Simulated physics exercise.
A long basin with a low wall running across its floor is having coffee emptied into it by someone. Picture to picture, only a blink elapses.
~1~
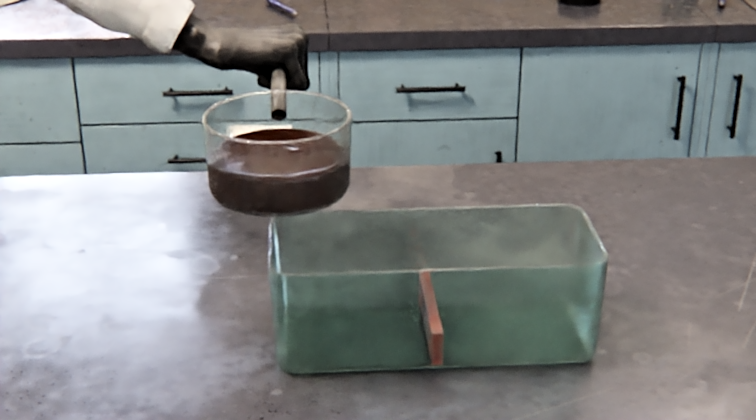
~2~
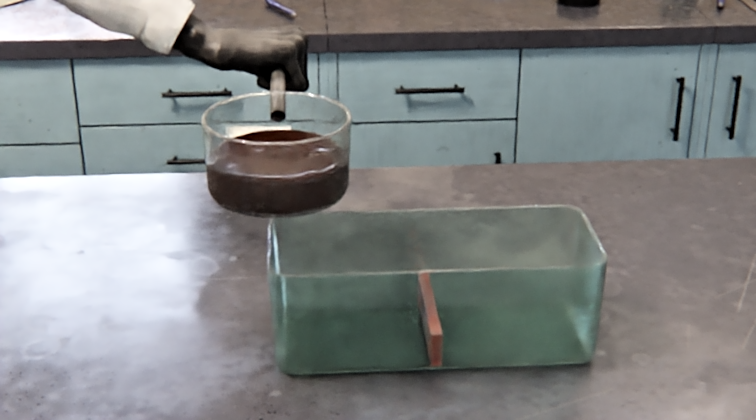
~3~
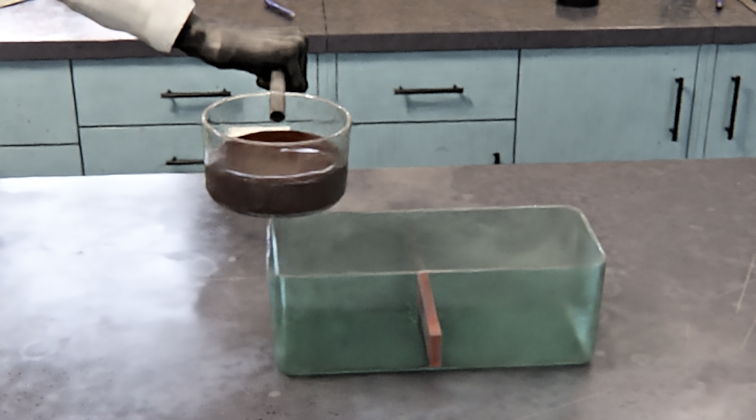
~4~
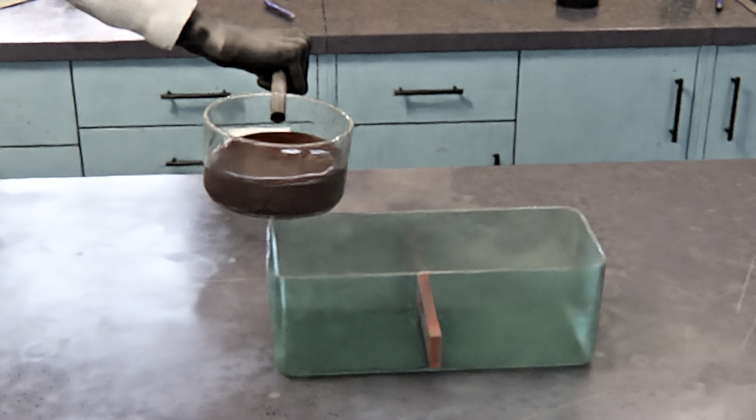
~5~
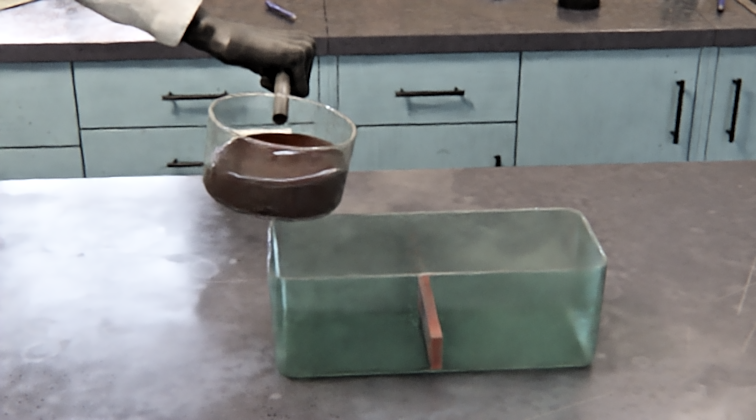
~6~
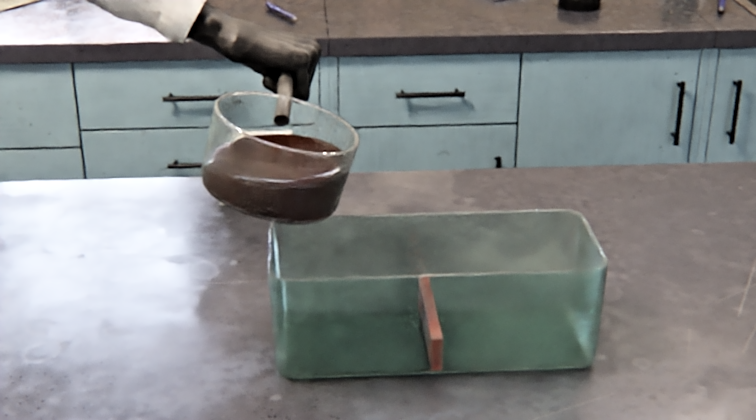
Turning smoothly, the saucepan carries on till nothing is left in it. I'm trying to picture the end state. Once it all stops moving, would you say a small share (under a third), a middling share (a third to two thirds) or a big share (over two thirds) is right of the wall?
A small share, under a third.
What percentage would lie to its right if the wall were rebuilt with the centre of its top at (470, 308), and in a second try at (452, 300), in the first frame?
With the first placement it is 15 %, with the second 5 %.
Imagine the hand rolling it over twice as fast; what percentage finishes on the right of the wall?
About 10 %.
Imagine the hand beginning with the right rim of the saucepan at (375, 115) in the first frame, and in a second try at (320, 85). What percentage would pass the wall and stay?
It comes to 25 % the first time and 5 % the second.
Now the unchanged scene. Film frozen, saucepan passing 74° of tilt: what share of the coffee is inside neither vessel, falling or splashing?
That works out near 25 percent.
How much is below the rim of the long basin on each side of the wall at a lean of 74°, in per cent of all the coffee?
Reading: Left some 15 %, right some 0 %.
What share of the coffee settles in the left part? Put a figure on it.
Share approx. 95 %.
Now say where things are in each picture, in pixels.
Tilt 0°; pouring edge (350, 115); surface from (210, 153) to (347, 149); the long basin's rim runs from (271, 245) to (595, 234); the wall's top is at (431, 303), in the first picture.
Tilt 1°; pouring edge (350, 117); surface from (210, 154) to (345, 150), in the second picture.
Tilt 3°; pouring edge (350, 120); surface from (208, 154) to (344, 151), in the third picture.
Tilt 6°; pouring edge (352, 125); surface from (208, 155) to (343, 153), in the fourth picture.
Tilt 10°; pouring edge (355, 132); surface from (208, 156) to (347, 154), in the fifth picture.
Tilt 16°; pouring edge (357, 141); surface from (206, 157) to (348, 156), in the sixth picture.
A moment on, the saucepan is tipped part way and 62 per cent is still to pour, 14 is left of the wall and 0 right of it.
Next, the saucepan is tipped right over and 8 per cent is still to pour, 84 is left of the wall and 2 right of it.
Then the saucepan is tipped right over and 0 per cent is still to pour, 96 is left of the wall and 3 right of it.
Later the saucepan is tipped right over and 0 per cent is still to pour, 96 is left of the wall and 3 right of it.
Finally, 96 per cent lies left of the wall, 3 right of it and 1 outside.
